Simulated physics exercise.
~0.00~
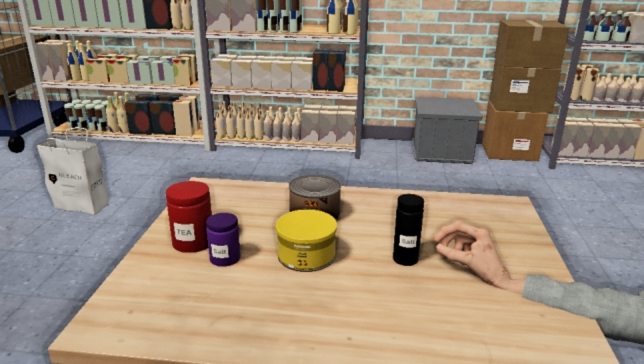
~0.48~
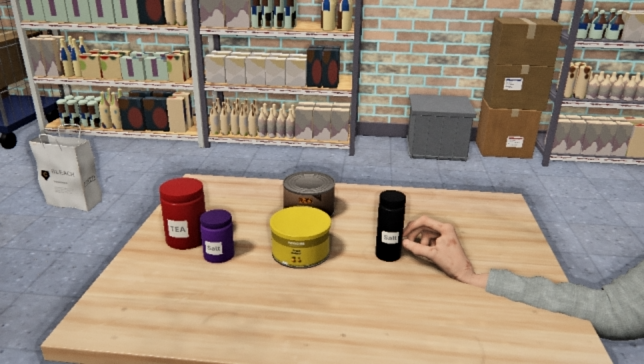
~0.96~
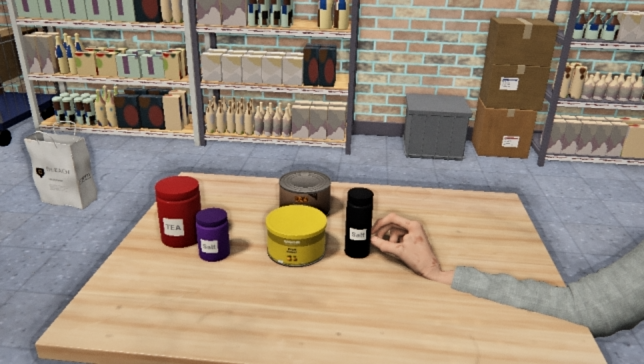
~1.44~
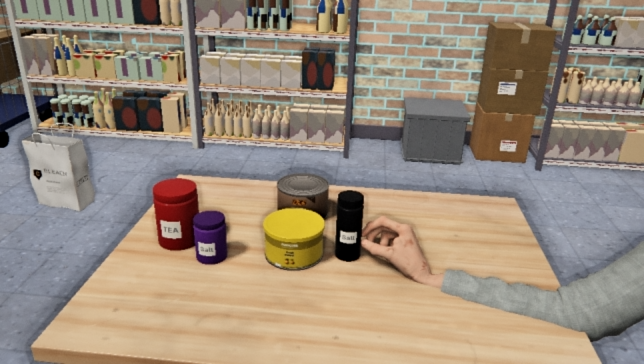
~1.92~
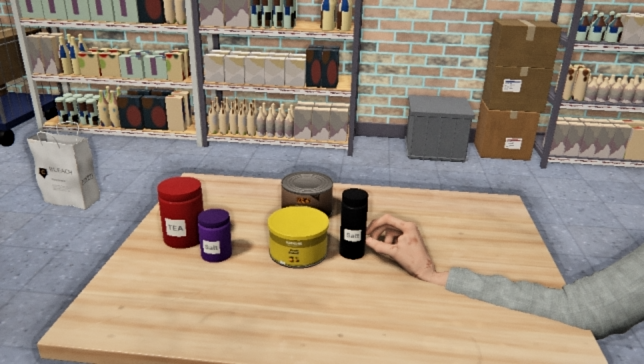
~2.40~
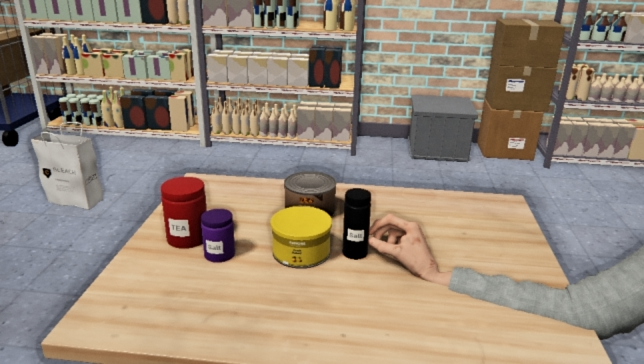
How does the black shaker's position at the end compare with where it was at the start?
It starts with a clear gap between it and the yellow tub, and it ends farther left, standing close to the tub's right side.
